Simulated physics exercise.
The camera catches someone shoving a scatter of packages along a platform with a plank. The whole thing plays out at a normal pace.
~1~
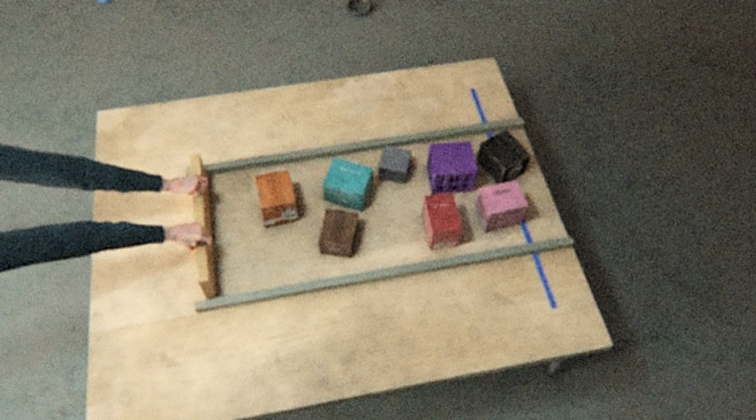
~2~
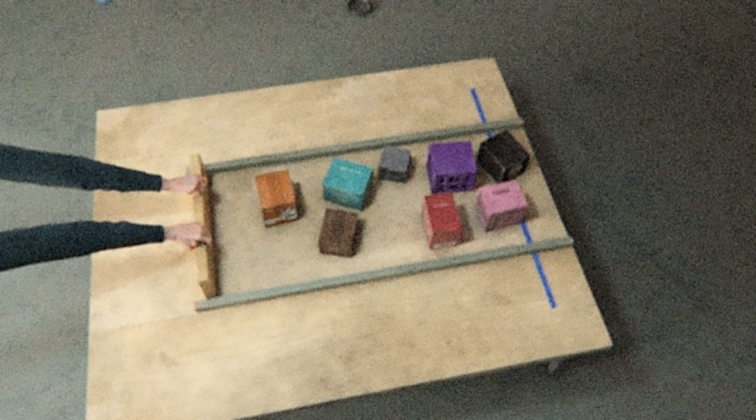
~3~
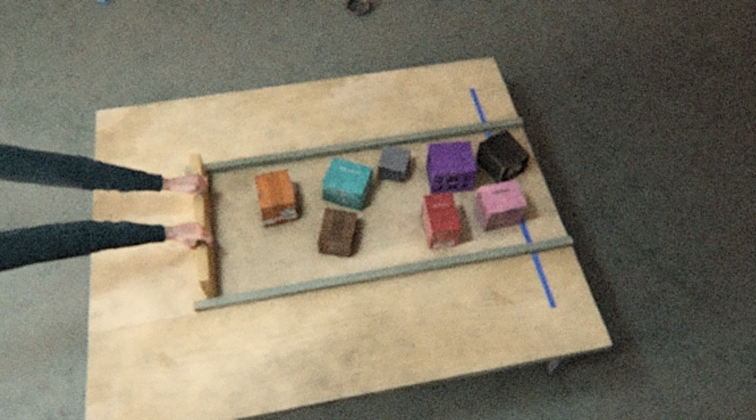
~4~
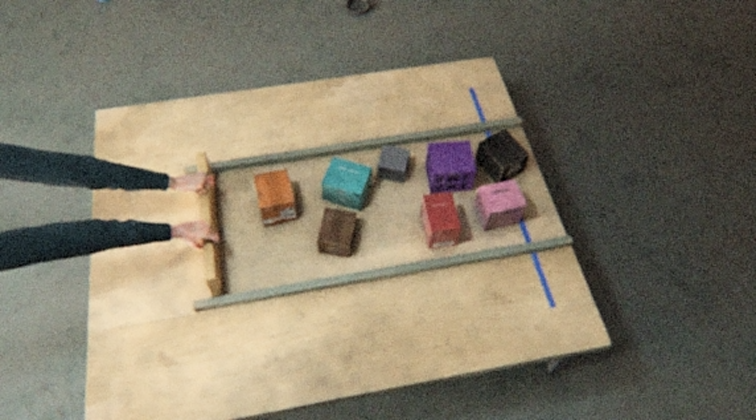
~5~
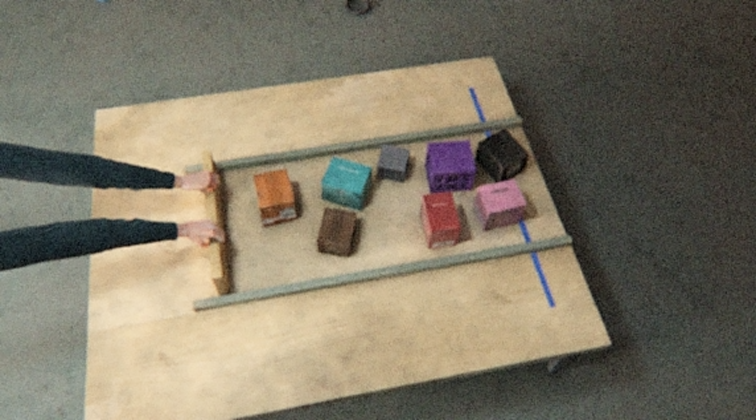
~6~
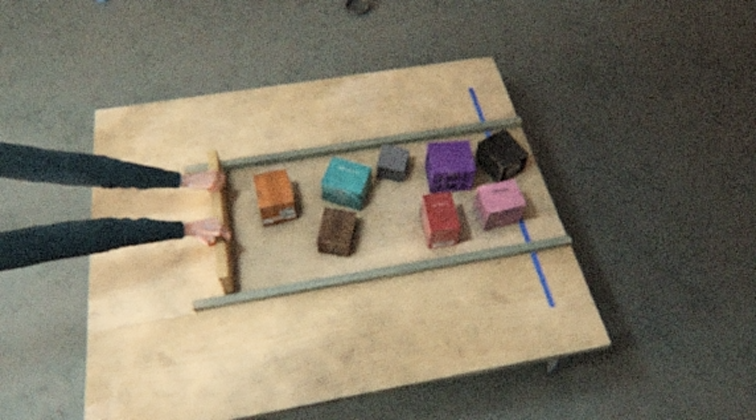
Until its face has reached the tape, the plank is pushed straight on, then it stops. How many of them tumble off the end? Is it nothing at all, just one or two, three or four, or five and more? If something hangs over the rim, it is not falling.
Lost: Five or more.
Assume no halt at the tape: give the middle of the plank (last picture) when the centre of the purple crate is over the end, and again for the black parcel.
Approx. (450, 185) for the first, approx. (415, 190) for the second.
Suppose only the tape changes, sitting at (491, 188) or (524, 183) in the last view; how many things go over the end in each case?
3 and 5.
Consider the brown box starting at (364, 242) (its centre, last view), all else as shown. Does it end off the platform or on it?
Started there, the object is not lost.
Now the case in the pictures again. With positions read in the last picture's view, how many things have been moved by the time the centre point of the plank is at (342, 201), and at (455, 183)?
Moved so far: 4, then 8.
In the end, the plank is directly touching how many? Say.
Contact count: 3.
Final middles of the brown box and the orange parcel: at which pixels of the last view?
Positions - first (532, 196), then (521, 160).
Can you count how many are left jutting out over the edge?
0 is the number.
Soon after, none off yet; black parcel at rest near (501, 157); pink box at rest near (499, 205); purple crate at rest near (449, 167).
After that, none off yet; black parcel displaced a little near (511, 156); pink box at rest near (499, 205); purple crate displaced about its own width near (474, 160).
And then, one off so far; black parcel off the edge near (545, 204); pink box displaced about its own width near (544, 199); purple crate displaced well along near (541, 150).
In the end, the number that fall off is five or more; gone, turquoise box, red box, purple crate, pink box and black parcel.
